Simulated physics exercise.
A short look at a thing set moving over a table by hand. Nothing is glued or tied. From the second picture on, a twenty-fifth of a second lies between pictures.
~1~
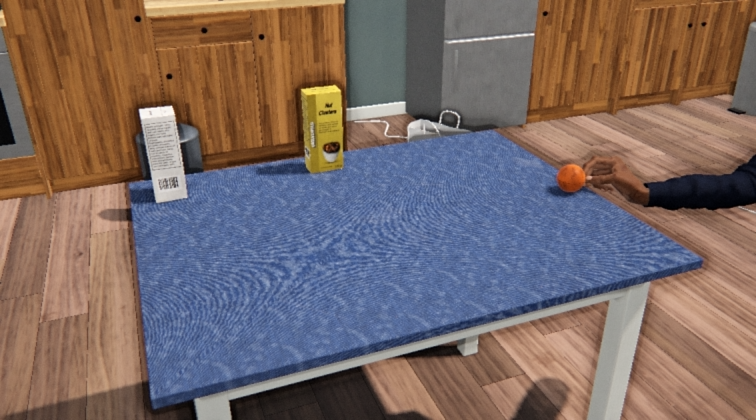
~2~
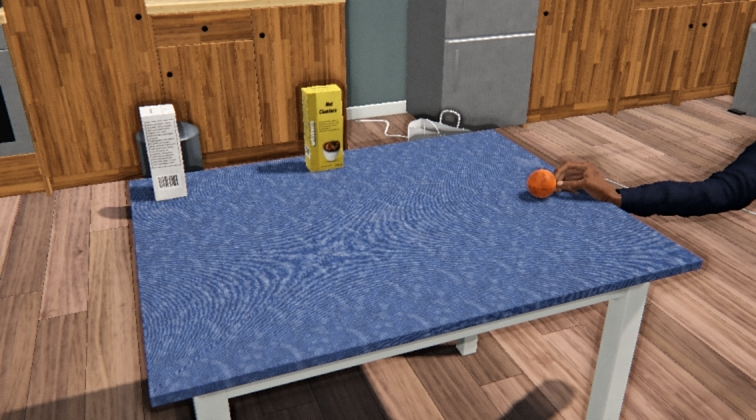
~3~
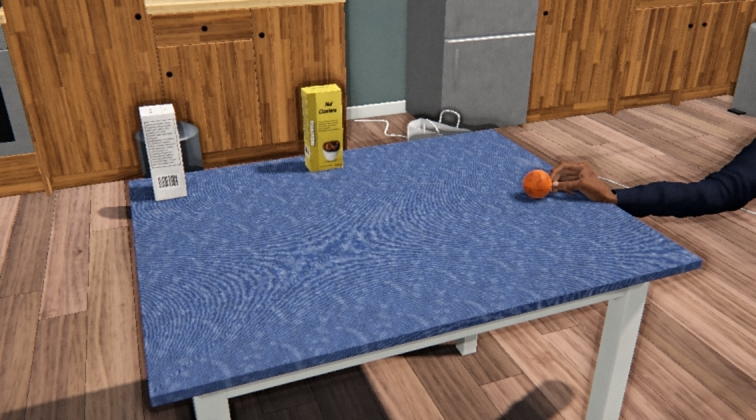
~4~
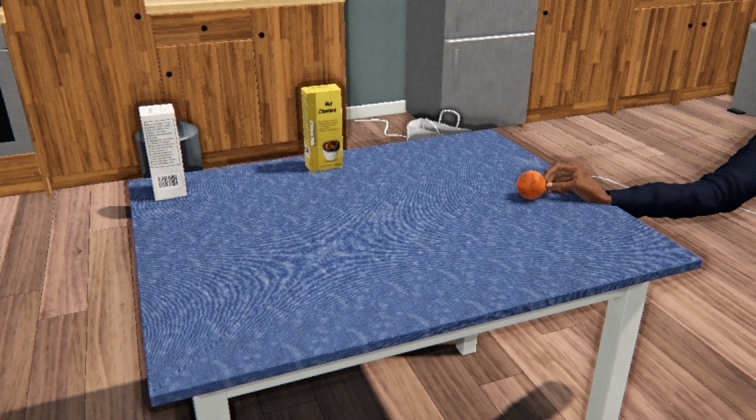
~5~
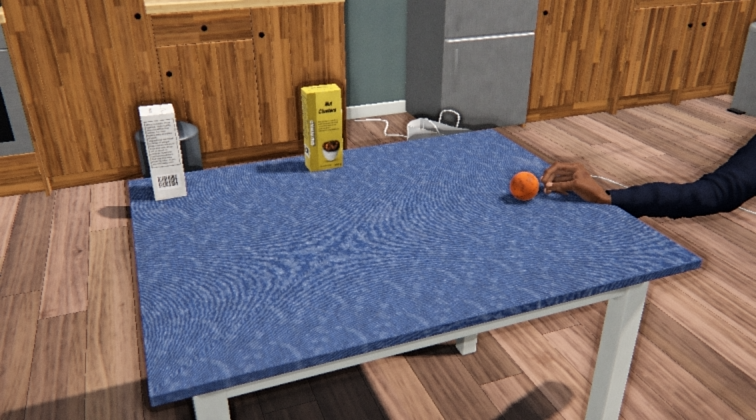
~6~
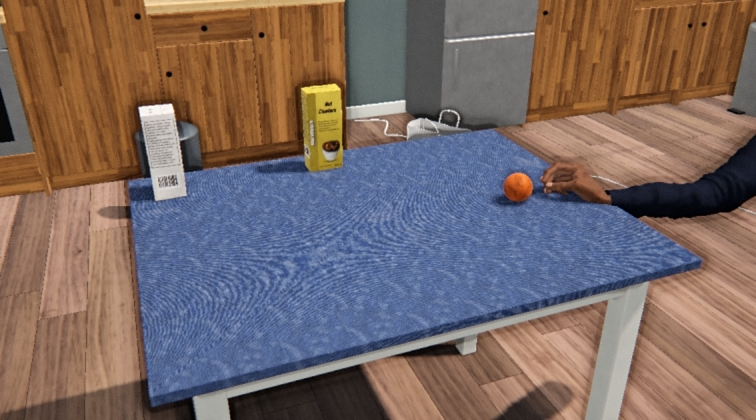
An orange ball moves left across a blue table by hand, then rolls slightly farther left.
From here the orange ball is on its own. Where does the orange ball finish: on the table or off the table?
The orange ball is still on the table.
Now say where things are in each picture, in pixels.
Under the hand; orange ball (571, 179), in the first picture.
Under the hand; orange ball (542, 184), in the second picture.
Under the hand; orange ball (537, 184), in the third picture.
Orange ball (531, 185), in the fourth picture.
Orange ball (524, 186) rolled a little, in the fifth picture.
Orange ball (518, 187) rolled a little, in the sixth picture.
Then, 0.20 s after the last picture, orange ball rolled well along near (490, 192).
Then, 0.40 s after the last picture, orange ball rolled well along near (471, 196).
At rest, moved from the start, orange ball. Seen from the same camera at the end, orange ball near (457, 198).
